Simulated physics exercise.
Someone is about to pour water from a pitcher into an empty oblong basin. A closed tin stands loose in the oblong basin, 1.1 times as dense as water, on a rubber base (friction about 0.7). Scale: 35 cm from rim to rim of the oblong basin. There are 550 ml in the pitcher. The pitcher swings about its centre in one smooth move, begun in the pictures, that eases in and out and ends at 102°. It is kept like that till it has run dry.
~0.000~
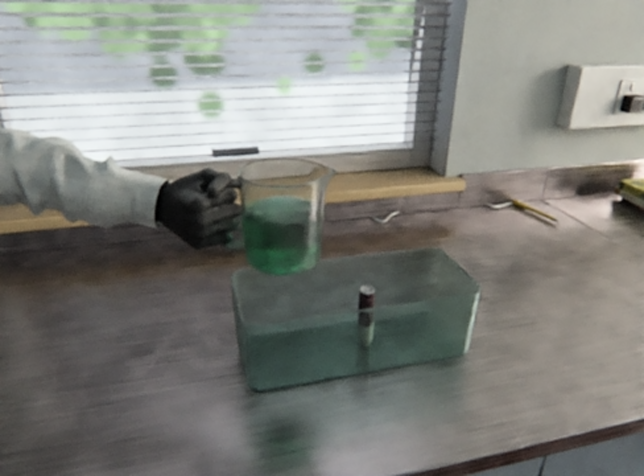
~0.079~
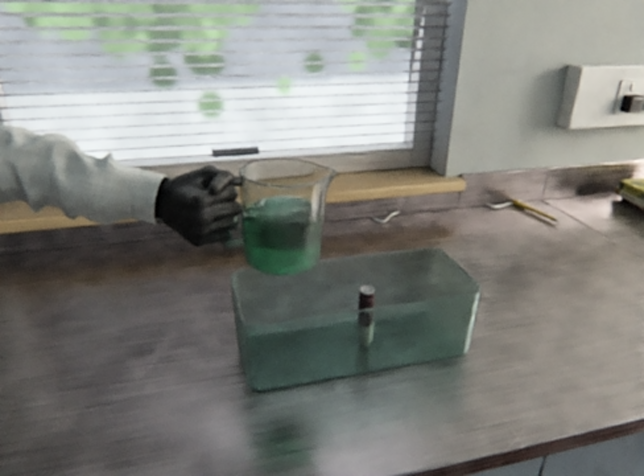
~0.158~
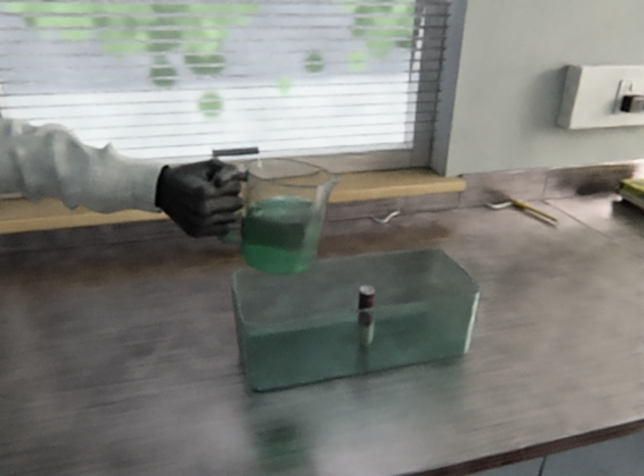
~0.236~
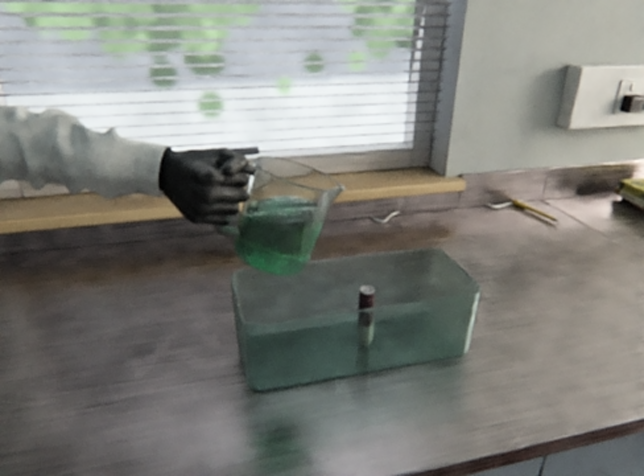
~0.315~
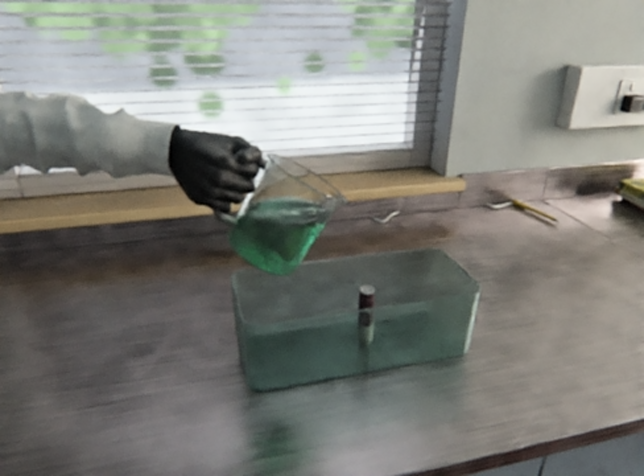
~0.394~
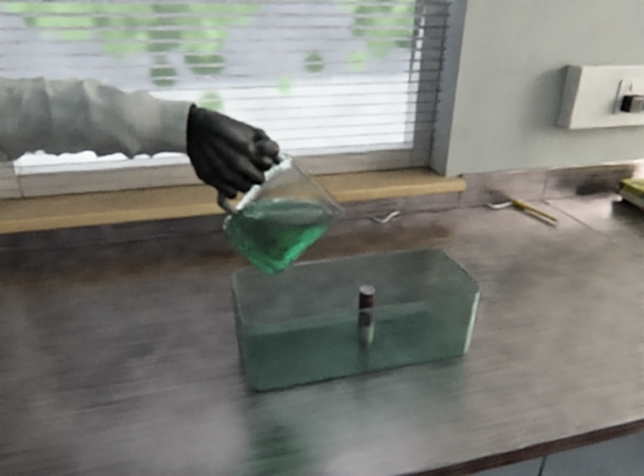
A dark, wood-grained counter beneath a window with slatted blinds is seen from slightly above, the camera still. A gloved black hand in a pale sleeve holds a clear pitcher of green water at left, above a greenish, see-through oblong basin with a small dark-topped tin standing inside. The hand rises and turns over, tilting the pitcher rightward, slightly at first and then steeply, while the basin and tin stay still.
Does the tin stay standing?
It topples.
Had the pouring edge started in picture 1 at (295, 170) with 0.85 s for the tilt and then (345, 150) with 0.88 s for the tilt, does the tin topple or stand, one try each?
First it remains upright; then it falls.
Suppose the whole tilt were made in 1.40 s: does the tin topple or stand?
Then it falls.
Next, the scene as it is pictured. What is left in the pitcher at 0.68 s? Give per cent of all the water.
About 64 per cent.
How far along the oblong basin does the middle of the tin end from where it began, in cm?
About 9.5 cm.
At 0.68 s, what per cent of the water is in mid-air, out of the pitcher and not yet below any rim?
Near 22 in a hundred.
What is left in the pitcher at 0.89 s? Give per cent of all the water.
Near 20 in a hundred.
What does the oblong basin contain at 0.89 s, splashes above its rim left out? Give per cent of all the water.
Near 70 in a hundred.
Then, 0.68 s in, the tilt is 92° and 65 per cent is still to pour; the tin stands where it began.
Then, 0.89 s in, the tilt is 102° and 19 per cent is still to pour; the tin leans 25°.
Then, 1.11 s in, the tilt is 102° and 4 per cent is still to pour; the tin lies on its side.
Then, 1.35 s in, the tilt is 102° and 0 per cent is still to pour; the tin lies on its side.
Finally, the tin lies on its side.
